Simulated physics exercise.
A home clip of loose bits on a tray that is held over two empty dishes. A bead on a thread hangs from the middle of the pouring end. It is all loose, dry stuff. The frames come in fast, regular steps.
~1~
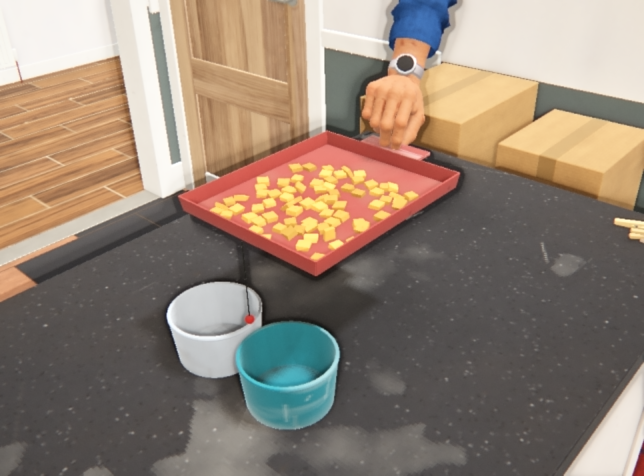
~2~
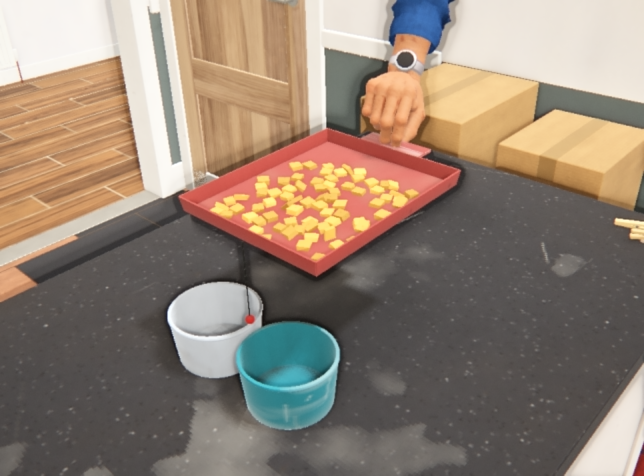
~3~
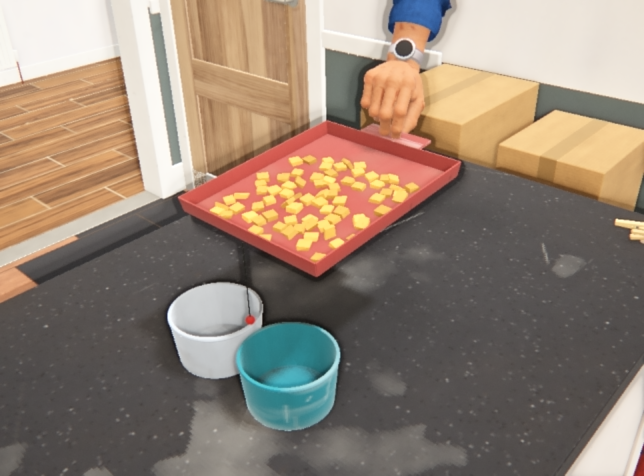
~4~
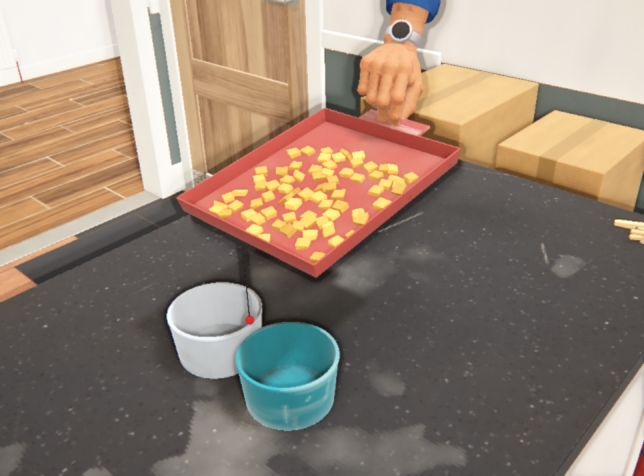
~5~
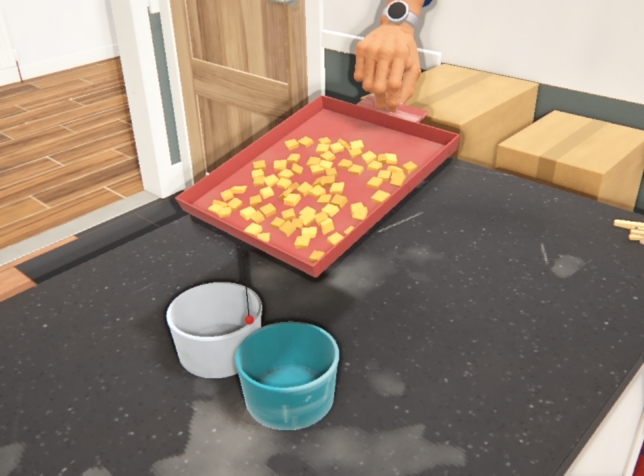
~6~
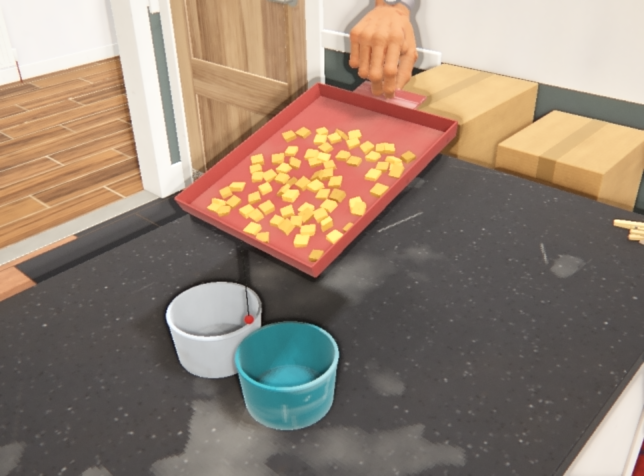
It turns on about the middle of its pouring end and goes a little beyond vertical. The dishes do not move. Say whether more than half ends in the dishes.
They take less than half between them.
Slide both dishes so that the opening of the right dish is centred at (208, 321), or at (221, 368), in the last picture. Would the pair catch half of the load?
In turn: Under half; over half.
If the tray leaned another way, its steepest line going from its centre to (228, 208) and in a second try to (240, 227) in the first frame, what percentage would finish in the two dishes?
About 80 and 50 per cent.
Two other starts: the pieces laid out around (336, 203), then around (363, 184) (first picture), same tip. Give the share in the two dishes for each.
First some 40, then 40 per cent.
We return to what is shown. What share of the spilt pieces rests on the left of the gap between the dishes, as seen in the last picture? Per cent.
Near 90 %.
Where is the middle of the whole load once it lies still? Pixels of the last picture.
Close to (220, 413).
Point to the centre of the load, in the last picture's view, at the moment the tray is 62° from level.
Around (260, 212).
Shortly afterwards, tray tipped steeply; all but a few on the tray; only a few in the air.
Next, tray tipped past a quarter turn; all but a few on the tray; only a few in the right dish; only a few in the left dish; only a few outside both; only a few in the air.
Some moments later, tray tipped past a quarter turn; near a quarter in the right dish; a little in the left dish; near two thirds outside both; only a few in the air.
In the end, tray tipped past a quarter turn; near a quarter in the right dish; a little in the left dish; near two thirds outside both; only a few in the air.
